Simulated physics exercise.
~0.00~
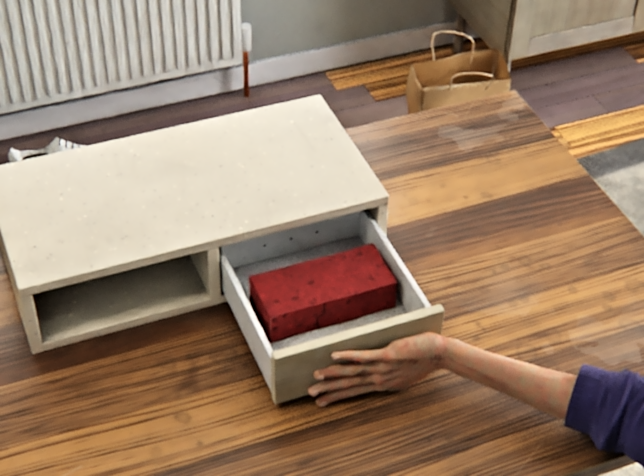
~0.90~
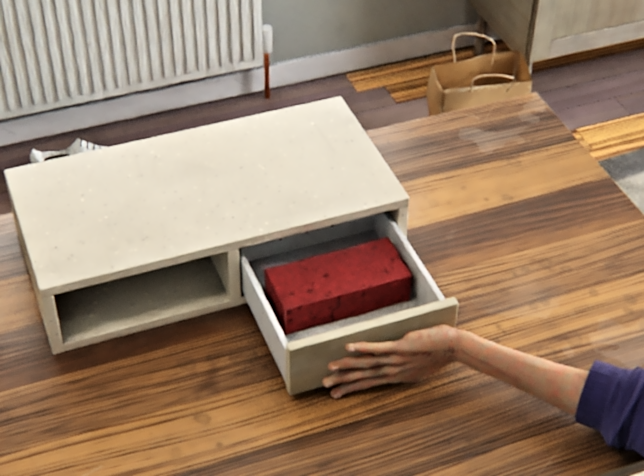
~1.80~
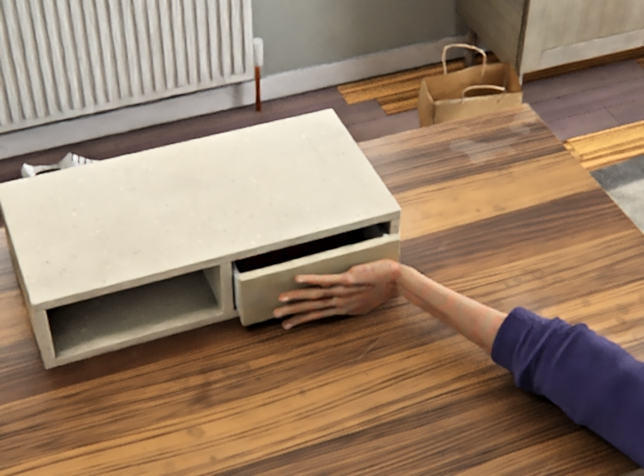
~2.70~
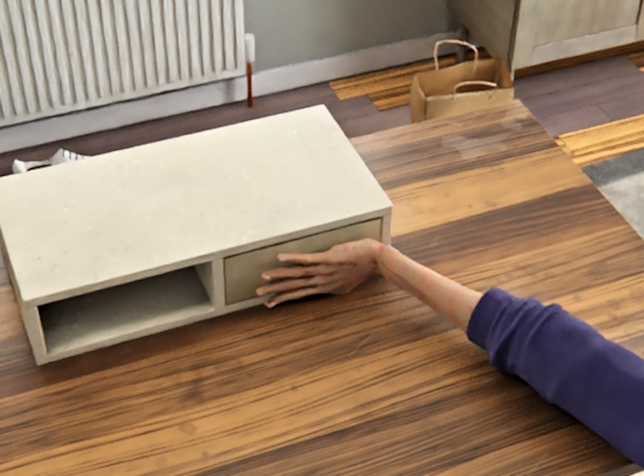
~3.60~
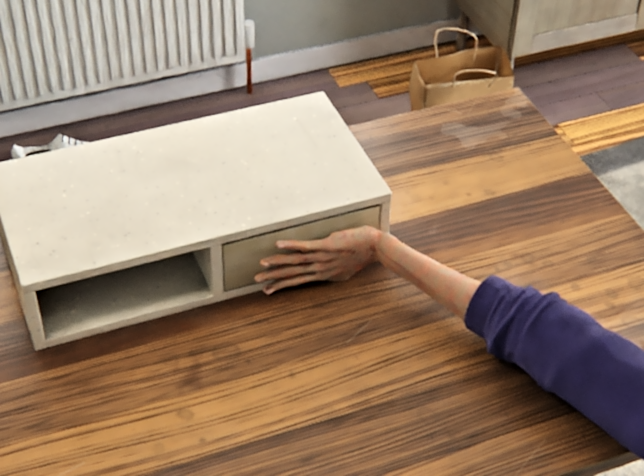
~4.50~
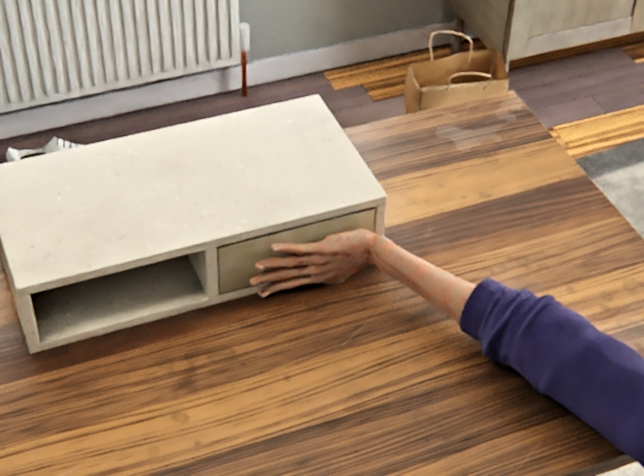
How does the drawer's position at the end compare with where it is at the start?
At the start the drawer sticks well out from the front of the cabinet, showing the red brick inside. By the end it has been pushed back up and to the left, and sits flush with the cabinet front.
A bright red brick sits in the open drawer of a low, cream-coloured cabinet, seen from above on a striped brown wooden surface. A white radiator stands behind at the left, and a brown paper bag rests at the upper right. The view sways a little as a hand in a purple sleeve, reaching in from the right, presses against the drawer front. The hand pushes the drawer inward, and the brick slides out of sight beneath the cabinet top. The drawer closes flush beside the empty open compartment, and the hand stays resting on its front.
